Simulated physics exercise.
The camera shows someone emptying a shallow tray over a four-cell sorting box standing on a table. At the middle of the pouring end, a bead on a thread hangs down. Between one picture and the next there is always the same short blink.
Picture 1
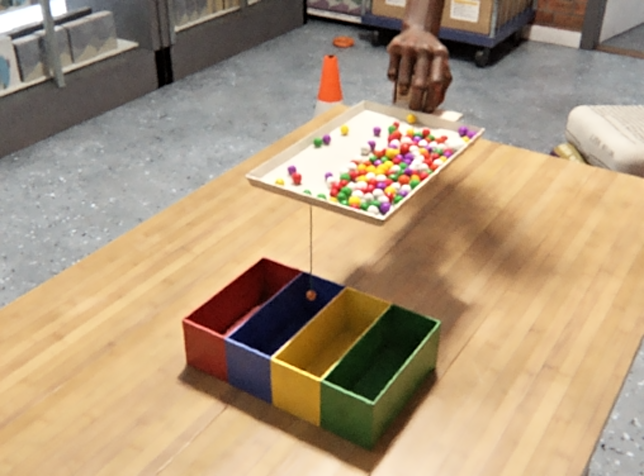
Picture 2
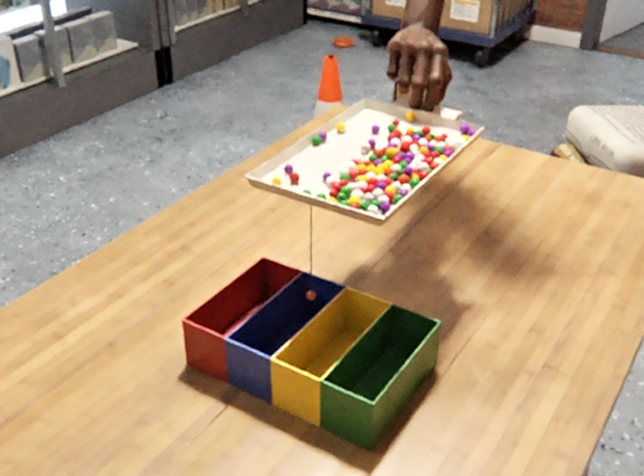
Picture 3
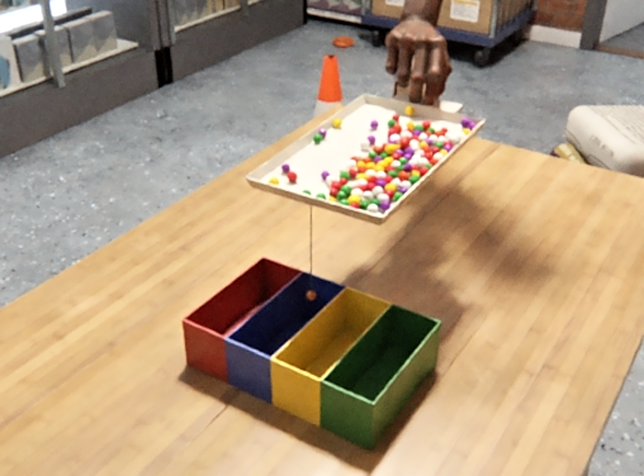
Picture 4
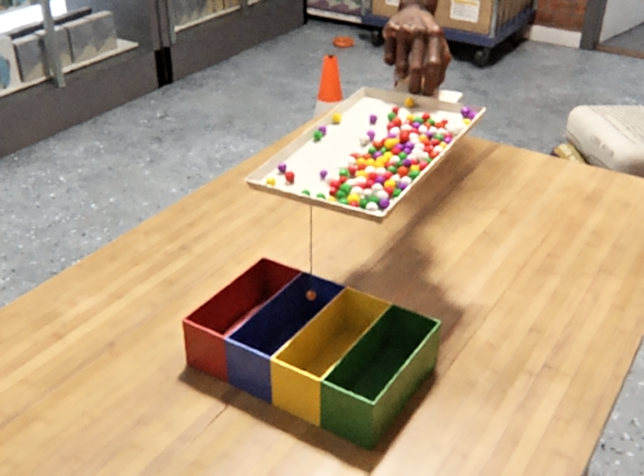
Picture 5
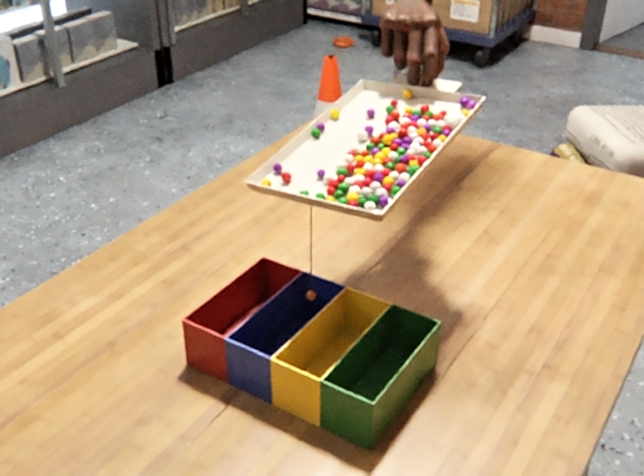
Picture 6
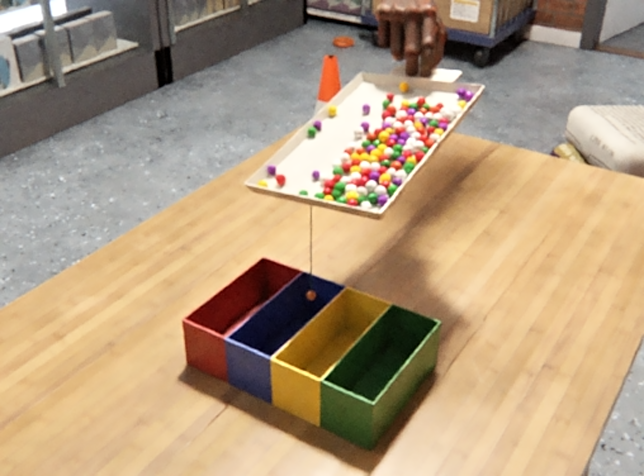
On a wooden table, a hand gradually tilts a tray of colourful beads above four cells.
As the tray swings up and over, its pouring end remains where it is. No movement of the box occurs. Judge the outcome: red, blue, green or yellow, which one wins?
The red compartment wins.
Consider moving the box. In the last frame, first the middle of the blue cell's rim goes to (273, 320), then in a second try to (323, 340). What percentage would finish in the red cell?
That makes 60 per cent, followed by 20 per cent.
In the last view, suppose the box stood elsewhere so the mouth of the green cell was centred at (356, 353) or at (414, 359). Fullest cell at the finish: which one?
First try: Red. Second try: The red cell.
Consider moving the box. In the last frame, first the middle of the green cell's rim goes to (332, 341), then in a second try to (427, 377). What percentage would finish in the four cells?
Trial 1 near 100 %, trial 2 near 20 %.
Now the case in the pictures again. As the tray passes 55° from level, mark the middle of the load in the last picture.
The middle of the pieces lands at roughly (282, 181).
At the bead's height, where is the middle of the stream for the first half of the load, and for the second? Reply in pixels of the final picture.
The first part passes (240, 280); everything after passes (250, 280).
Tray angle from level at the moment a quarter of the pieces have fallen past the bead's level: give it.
That would be about 60 degrees from level.
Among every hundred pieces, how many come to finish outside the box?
Near 30 in a hundred.
Just after the last frame, tray tipped steeply; roughly two thirds on the tray; about a tenth in the red cell; just a few in the blue cell; just a few in the yellow cell; roughly a quarter falling or outside the box.
A moment on, tray tipped right over; just a few on the tray; roughly half in the red cell; roughly a quarter in the blue cell; just a few in the yellow cell; roughly a quarter falling or outside the box.
Further on, tray tipped past a quarter turn; roughly half in the red cell; roughly a quarter in the blue cell; just a few in the yellow cell; roughly a quarter falling or outside the box.
When it is over, tray tipped past a quarter turn; roughly half in the red cell; roughly a quarter in the blue cell; just a few in the yellow cell; not one in the green cell; roughly a quarter outside the box.
